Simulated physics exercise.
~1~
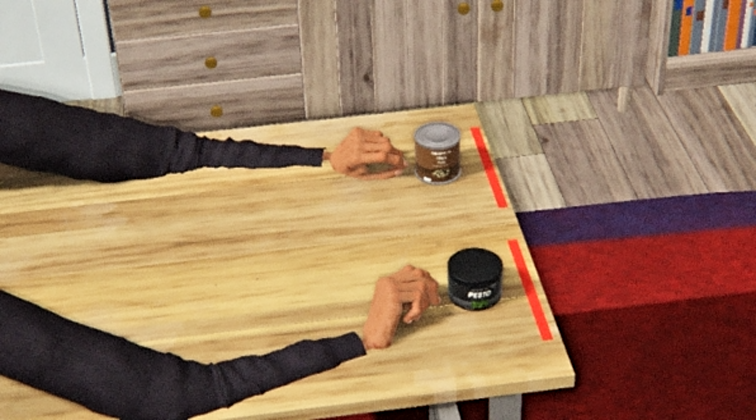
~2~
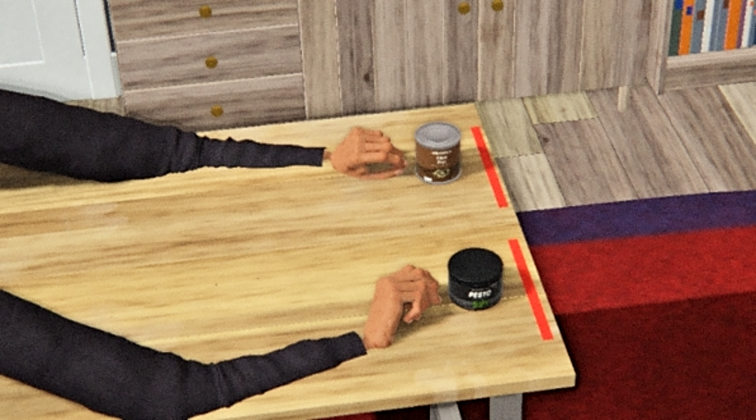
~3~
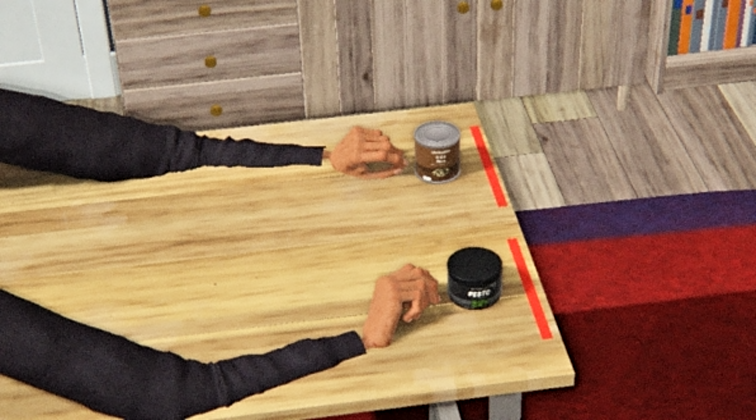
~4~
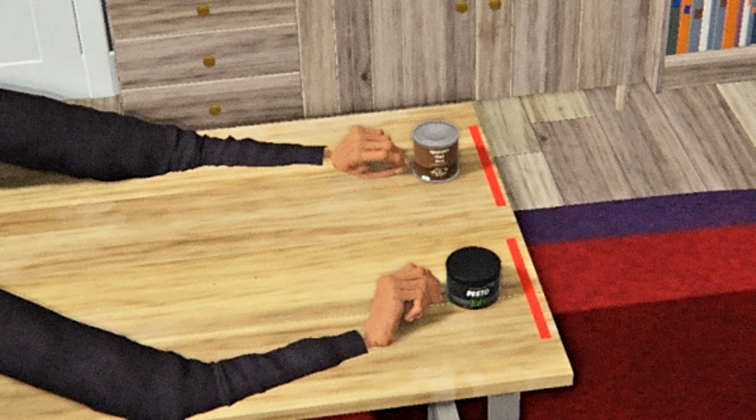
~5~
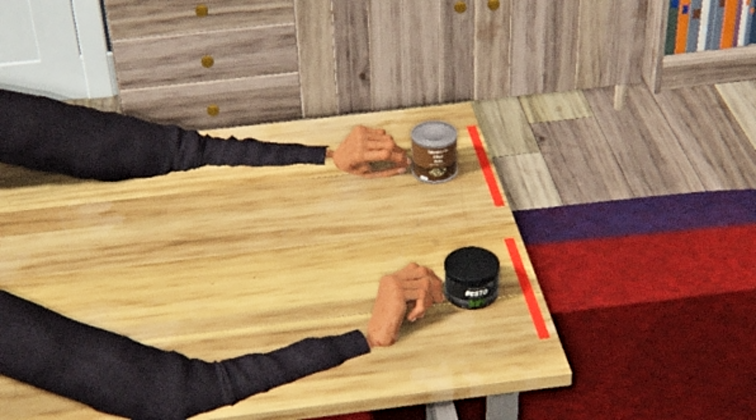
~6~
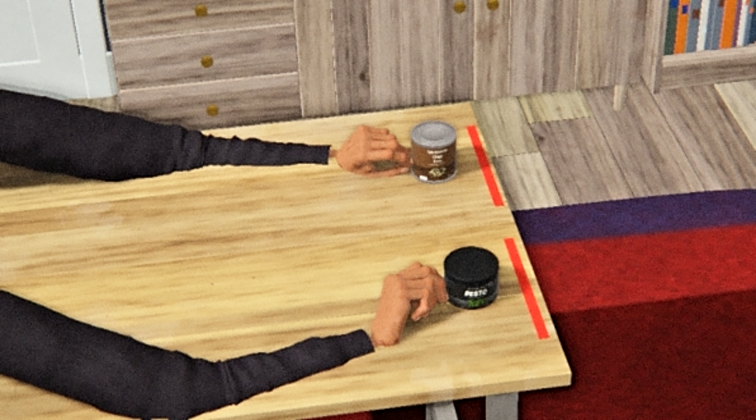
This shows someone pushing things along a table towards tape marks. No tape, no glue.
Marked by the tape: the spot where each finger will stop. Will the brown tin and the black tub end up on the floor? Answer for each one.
One by one: My guess is the brown tin has come off afterwards; my guess is the black tub has come off afterwards.
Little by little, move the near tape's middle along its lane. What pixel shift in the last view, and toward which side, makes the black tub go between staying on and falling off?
20 px or so, leftward.
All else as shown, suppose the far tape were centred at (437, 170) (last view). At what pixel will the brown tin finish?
Roughly (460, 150).
Then, 1.24 s later than the last frame, brown tin tilted by 22° near (515, 149); black tub tilted by 20° near (560, 273).
Then, 1.52 s later than the last frame, brown tin dropping near (553, 302); black tub dropping near (594, 409).
When it is over, the brown tin drops to the floor; the black tub drops to the floor.
